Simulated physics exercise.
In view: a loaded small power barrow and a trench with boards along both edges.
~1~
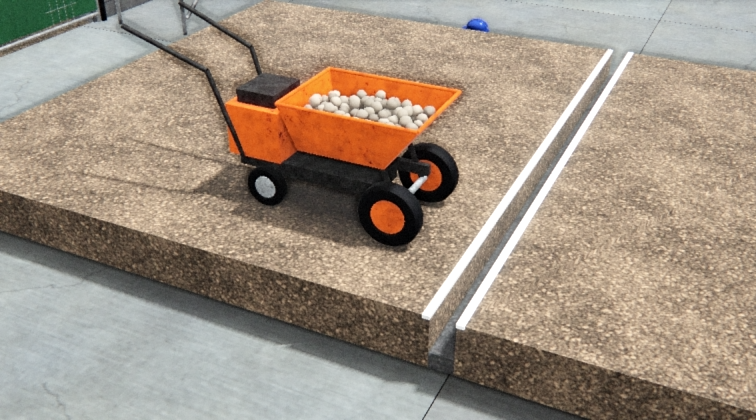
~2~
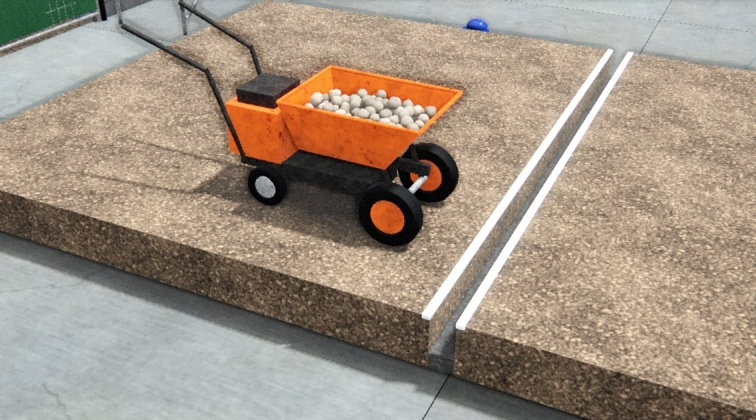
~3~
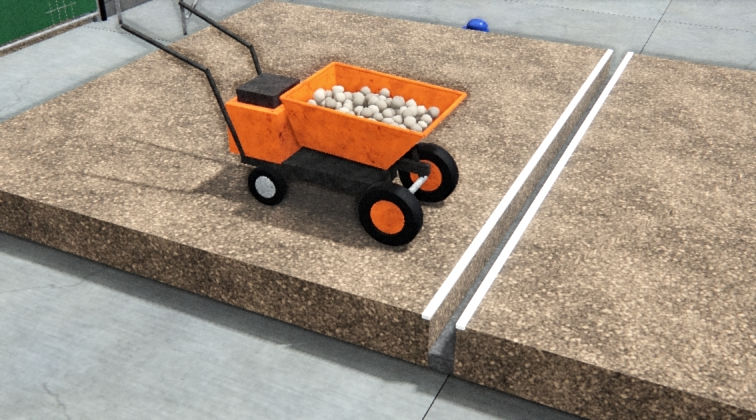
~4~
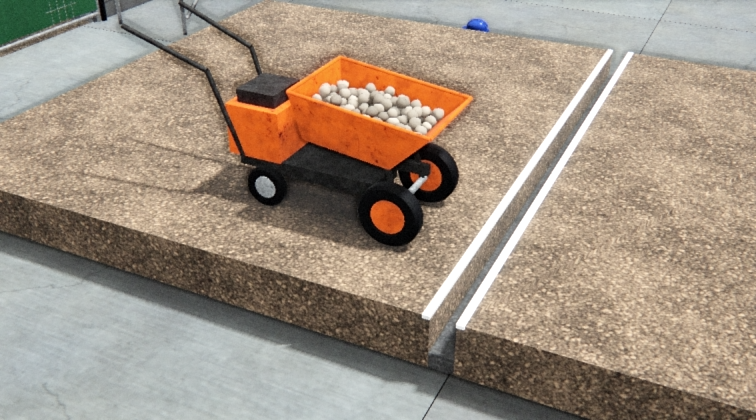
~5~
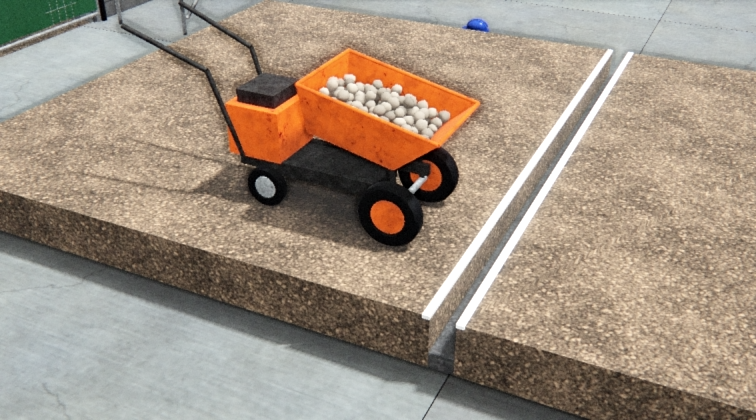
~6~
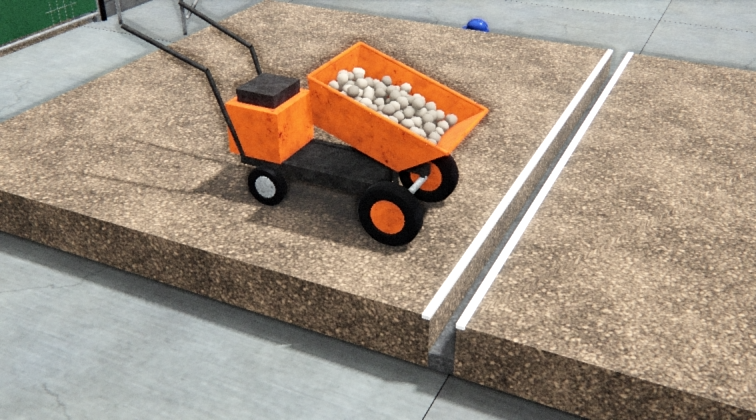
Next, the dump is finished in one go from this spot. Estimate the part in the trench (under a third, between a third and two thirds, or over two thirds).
Between the edges lies less than a third of the load.
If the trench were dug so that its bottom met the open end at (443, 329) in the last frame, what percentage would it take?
Roughly 0 in a hundred.
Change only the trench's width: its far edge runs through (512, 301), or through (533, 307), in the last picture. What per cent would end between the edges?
About 70 and 100 per cent.
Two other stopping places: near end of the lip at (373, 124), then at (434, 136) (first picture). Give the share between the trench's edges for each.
Near 50 % and 0 %.
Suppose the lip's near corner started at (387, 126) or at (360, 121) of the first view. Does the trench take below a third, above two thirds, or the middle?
In turn: One to two thirds; between a third and two thirds.
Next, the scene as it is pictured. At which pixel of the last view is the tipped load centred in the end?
At about (558, 251).
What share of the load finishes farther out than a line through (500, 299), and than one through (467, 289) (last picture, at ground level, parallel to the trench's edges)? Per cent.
About 60 and 80 per cent.
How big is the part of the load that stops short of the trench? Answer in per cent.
Roughly 0 in a hundred.
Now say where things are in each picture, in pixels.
Lip of the skip at (418, 133), level; top of the load at (369, 113), river pebbles; first edge of the trench at (448, 284); far edge at (481, 293), the trench under half as wide as the skip, and about as deep as wide, in the first picture.
Lip of the skip at (419, 133), level; top of the load at (370, 112), in the second picture.
Lip of the skip at (423, 136), tipped barely; top of the load at (357, 102), in the third picture.
Lip of the skip at (430, 140), tipped a little; top of the load at (353, 105), in the fourth picture.
Lip of the skip at (438, 146), tipped a little; top of the load at (349, 98), in the fifth picture.
Lip of the skip at (447, 153), tipped clearly; top of the load at (358, 93); first edge of the trench at (448, 284); far edge at (481, 293), in the sixth picture.
Soon after the last picture, skip tipped steeply; all in the skip.
A little later, skip tipped right over; about two thirds in the skip; a stray few in or heaped over the trench; about a quarter beyond it; a stray few falling.
Later still, skip tipped right over; about a quarter in the skip; a stray few in or heaped over the trench; most beyond it.
By the end, skip tipped right over; about a quarter in the skip; a small part in or heaped over the trench; most beyond it.
